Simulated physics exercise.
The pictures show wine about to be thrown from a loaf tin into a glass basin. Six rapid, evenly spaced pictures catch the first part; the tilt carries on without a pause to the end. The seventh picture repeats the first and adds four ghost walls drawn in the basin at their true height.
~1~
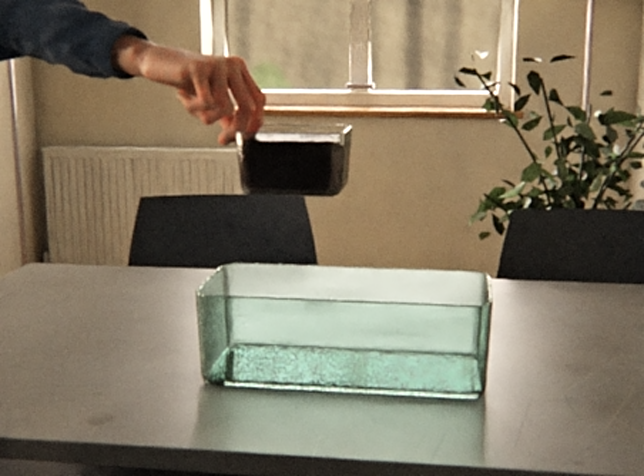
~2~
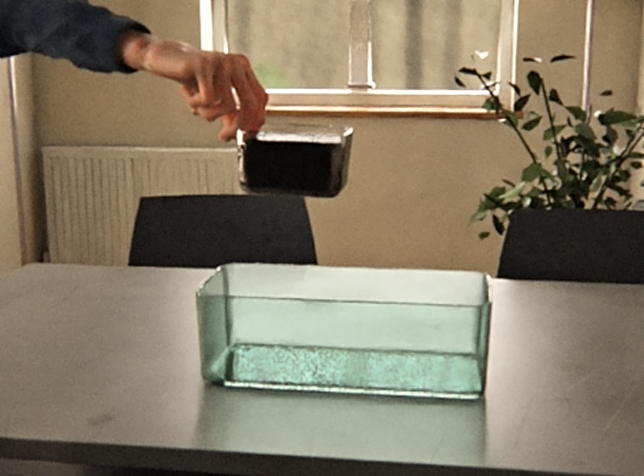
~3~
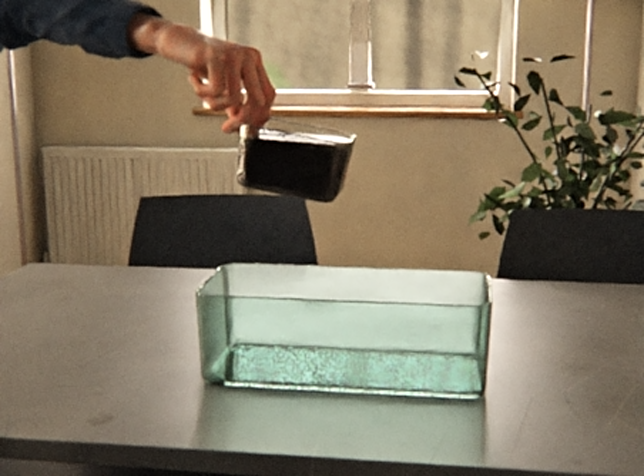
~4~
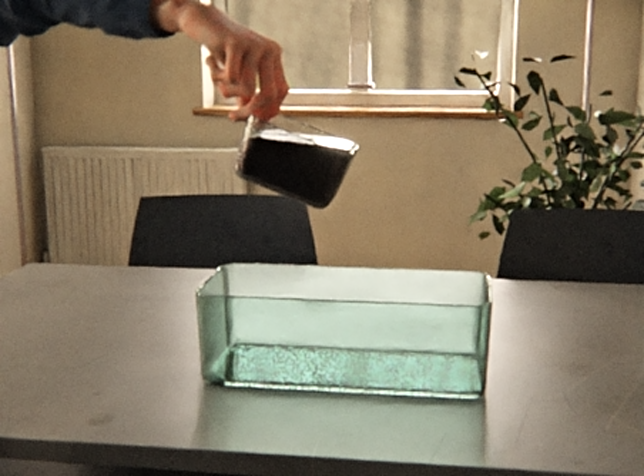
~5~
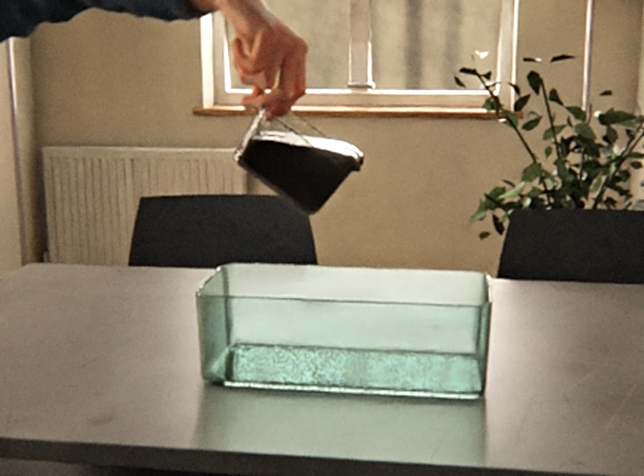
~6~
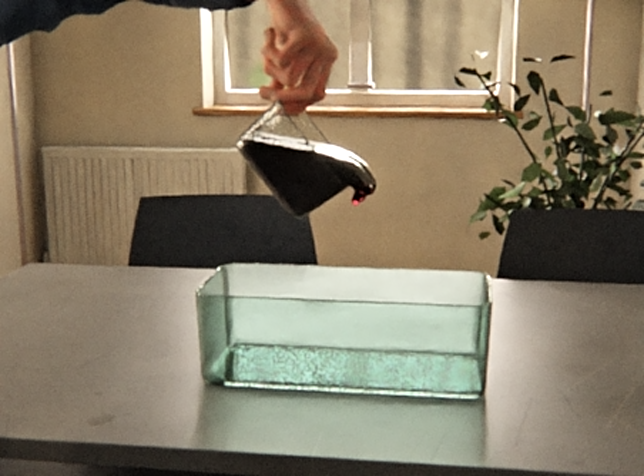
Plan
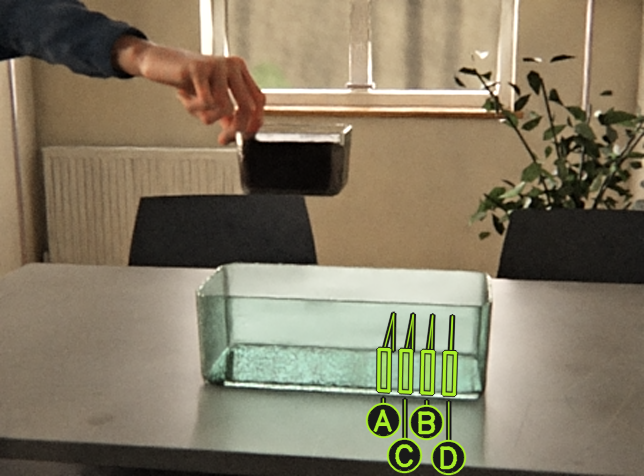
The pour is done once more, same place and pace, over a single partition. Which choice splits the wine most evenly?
Position A.
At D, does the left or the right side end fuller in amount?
More ends on the left.
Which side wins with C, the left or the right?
More ends on the left.
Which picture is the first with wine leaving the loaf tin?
In picture 5.
In lime, A at (383, 398); B at (426, 400); C at (404, 399); D at (448, 401).
If A is chosen, about 50 % ends left of the wall and 47 % right of it; 3 % is lost outside.
If B is chosen, about 86 % ends left of the wall and 8 % right of it; 6 % is lost outside.
If C is chosen, about 80 % ends left of the wall and 16 % right of it; 5 % is lost outside.
If D is chosen, about 87 % ends left of the wall and 7 % right of it; 5 % is lost outside.
